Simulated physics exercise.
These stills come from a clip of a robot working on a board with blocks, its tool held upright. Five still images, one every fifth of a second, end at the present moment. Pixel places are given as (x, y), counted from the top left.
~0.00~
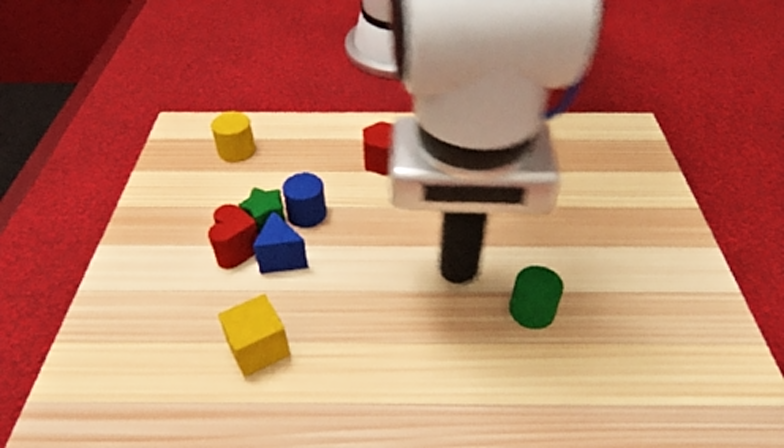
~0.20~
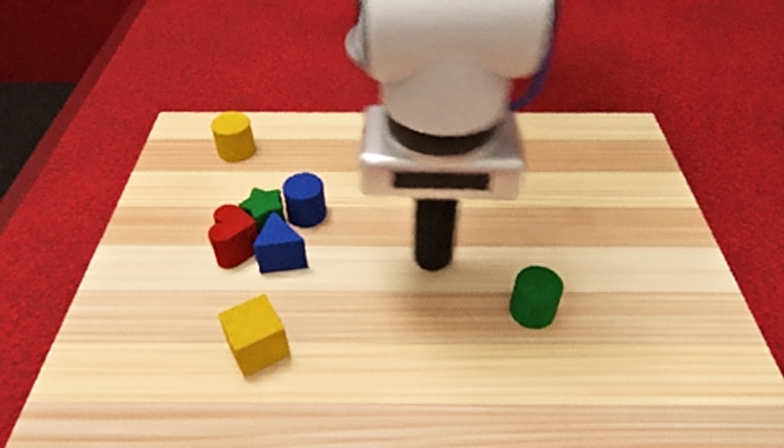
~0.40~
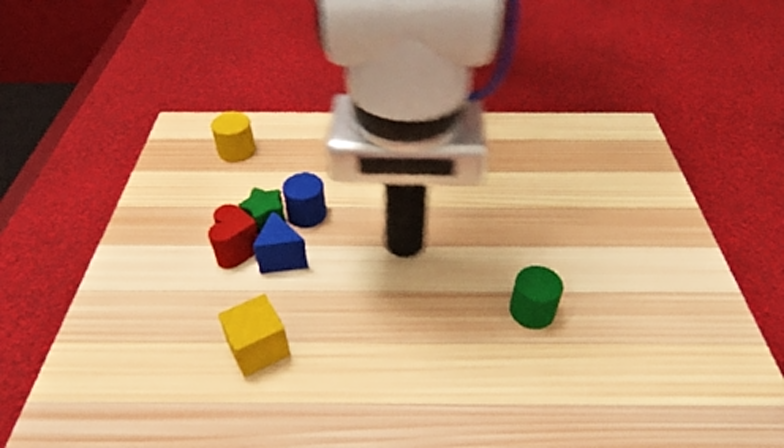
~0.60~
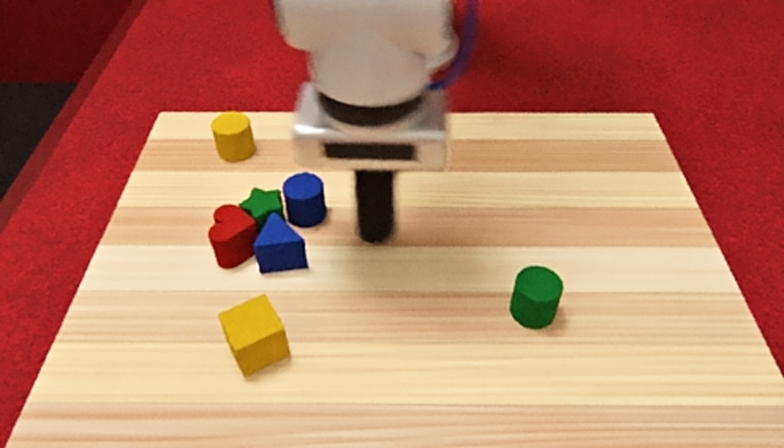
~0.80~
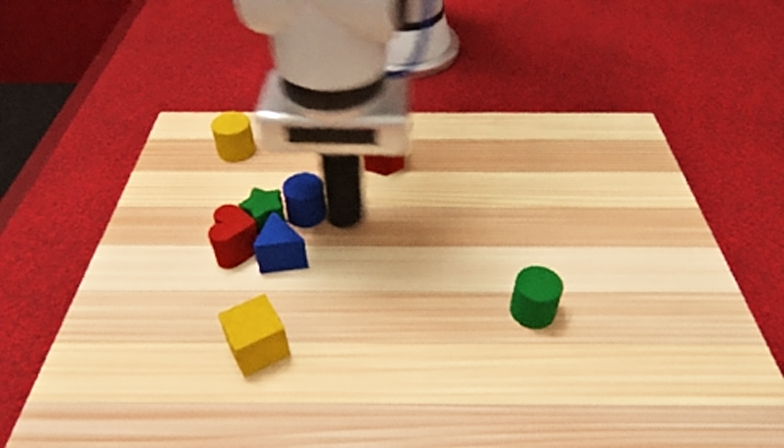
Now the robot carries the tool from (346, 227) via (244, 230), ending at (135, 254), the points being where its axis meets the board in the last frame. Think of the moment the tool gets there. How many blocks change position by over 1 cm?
Expect three or more.
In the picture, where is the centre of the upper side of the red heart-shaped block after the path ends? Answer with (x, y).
Around (198, 239).
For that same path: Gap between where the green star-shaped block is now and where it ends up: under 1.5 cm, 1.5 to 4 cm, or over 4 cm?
Band: Over 4 cm.
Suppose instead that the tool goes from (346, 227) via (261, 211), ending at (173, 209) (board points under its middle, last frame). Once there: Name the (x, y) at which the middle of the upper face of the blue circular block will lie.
When the path ends, it will be at (244, 155).
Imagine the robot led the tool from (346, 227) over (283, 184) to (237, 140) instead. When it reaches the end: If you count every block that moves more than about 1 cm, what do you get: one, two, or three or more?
Answer: Three or more.
The first path, step by step. One third of the way, tool at (275, 213); red heart-shaped block at (224, 224), turned 15° anticlockwise; green star-shaped block at (236, 191), turned 50° anticlockwise; blue circular block at (267, 169).
Two thirds of the way, tool at (204, 227); red heart-shaped block at (198, 239), turned 65° anticlockwise; green star-shaped block at (174, 193), turned 20° anticlockwise; blue circular block at (267, 169).
At the end, tool at (130, 243); red heart-shaped block at (198, 239), turned 65° anticlockwise; green star-shaped block at (157, 192), turned 25° clockwise; blue triangle unmoved; blue circular block at (267, 169).
